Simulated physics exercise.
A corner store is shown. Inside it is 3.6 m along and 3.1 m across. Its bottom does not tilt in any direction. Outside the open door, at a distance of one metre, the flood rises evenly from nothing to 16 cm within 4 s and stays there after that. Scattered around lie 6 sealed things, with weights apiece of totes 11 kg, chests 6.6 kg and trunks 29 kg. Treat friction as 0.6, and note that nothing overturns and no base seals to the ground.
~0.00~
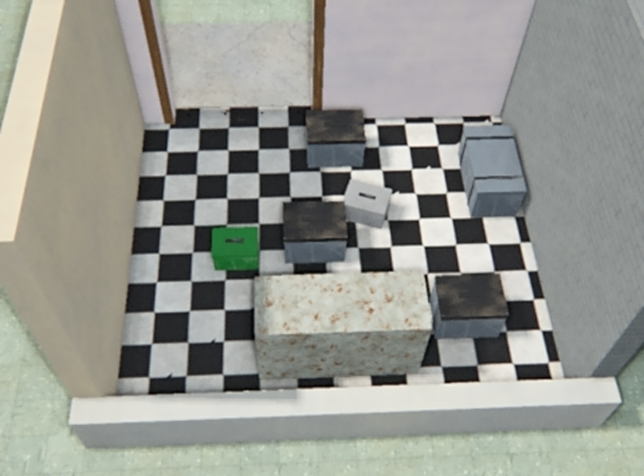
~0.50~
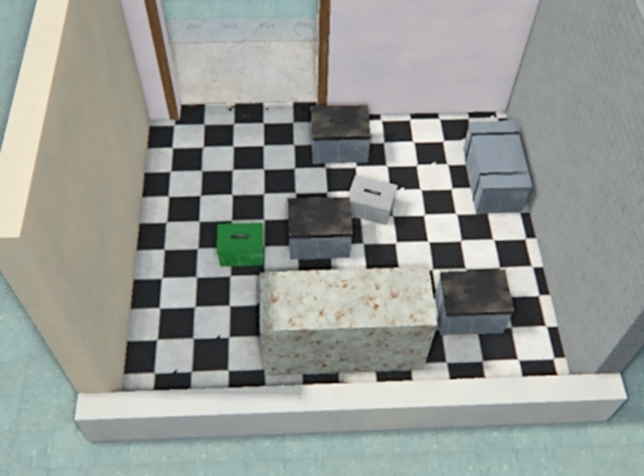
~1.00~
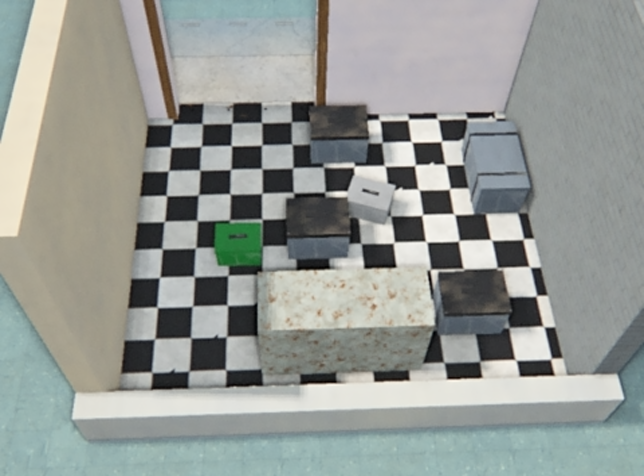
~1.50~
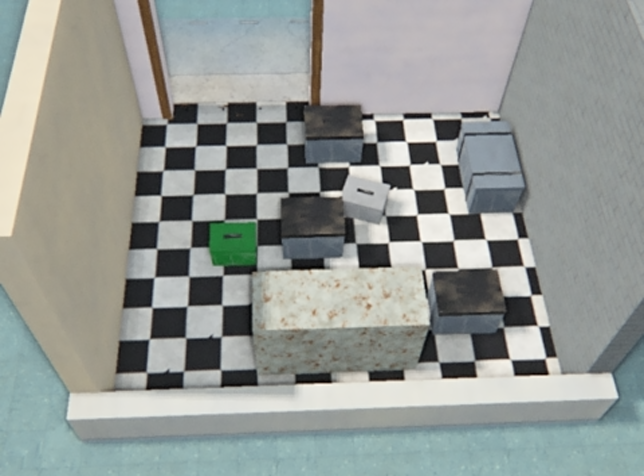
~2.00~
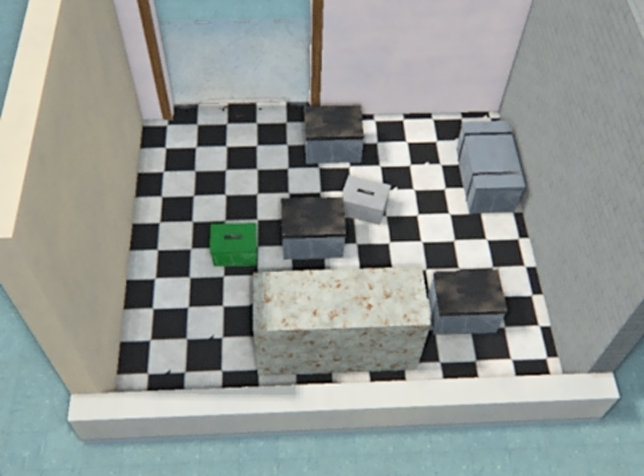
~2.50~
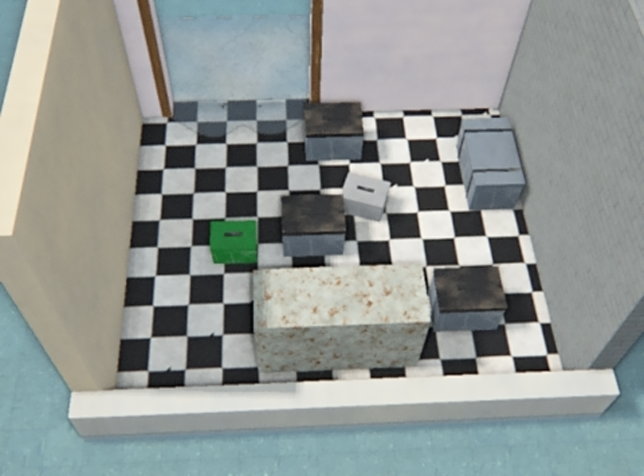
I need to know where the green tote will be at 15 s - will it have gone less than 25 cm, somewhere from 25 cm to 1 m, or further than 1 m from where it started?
It will have gone further than 1 m.
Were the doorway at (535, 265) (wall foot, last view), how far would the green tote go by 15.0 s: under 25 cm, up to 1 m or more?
So the green tote is well away by then.
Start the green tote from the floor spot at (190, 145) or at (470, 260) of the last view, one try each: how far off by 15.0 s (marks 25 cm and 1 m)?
In that order: It gets carried off; it ends far away.
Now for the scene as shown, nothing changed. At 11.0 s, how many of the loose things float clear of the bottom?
Total: 4.
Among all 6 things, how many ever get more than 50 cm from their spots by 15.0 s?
The count comes to 5.
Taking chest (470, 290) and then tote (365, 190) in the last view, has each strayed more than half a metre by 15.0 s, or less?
In that order: Beyond and within.
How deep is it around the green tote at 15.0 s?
Close to 12 centimetres.
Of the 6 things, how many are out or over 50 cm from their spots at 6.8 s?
Tally: 1.
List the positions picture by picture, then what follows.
The first frame shows the green tote at (235, 241), on the bottom; 0.0 m2 under water; 0 of 6 have shifted.
The second frame shows the green tote at (240, 237), on the bottom; 0.0 m2 under water; 0 of 6 have shifted.
The third frame shows the green tote at (238, 237), on the bottom; water covers 0.0 m2; 0 of 6 have shifted.
The fourth frame shows the green tote at (233, 237), on the bottom; water covers 0.0 m2; 0 of 6 have shifted.
The fifth frame shows the green tote at (233, 237) rests on the ground; water covers 0.0 m2; 0 of 6 have shifted.
The sixth frame shows the green tote at (233, 235) rests on the ground; 0.3 m2 under water; 0 of 6 have shifted.
After 3.5 s the green tote is near (233, 235), 0.0 m from its start, aground; 0 afloat.
After 6.8 s the green tote is near (232, 252), 0.2 m from its start, aground; 0 afloat.
After 11.0 s the green tote is near (418, 272), 1.6 m from its start, afloat; 4 afloat.
After 15.0 s the green tote is near (432, 165), 2.0 m from its start, afloat; 6 afloat.
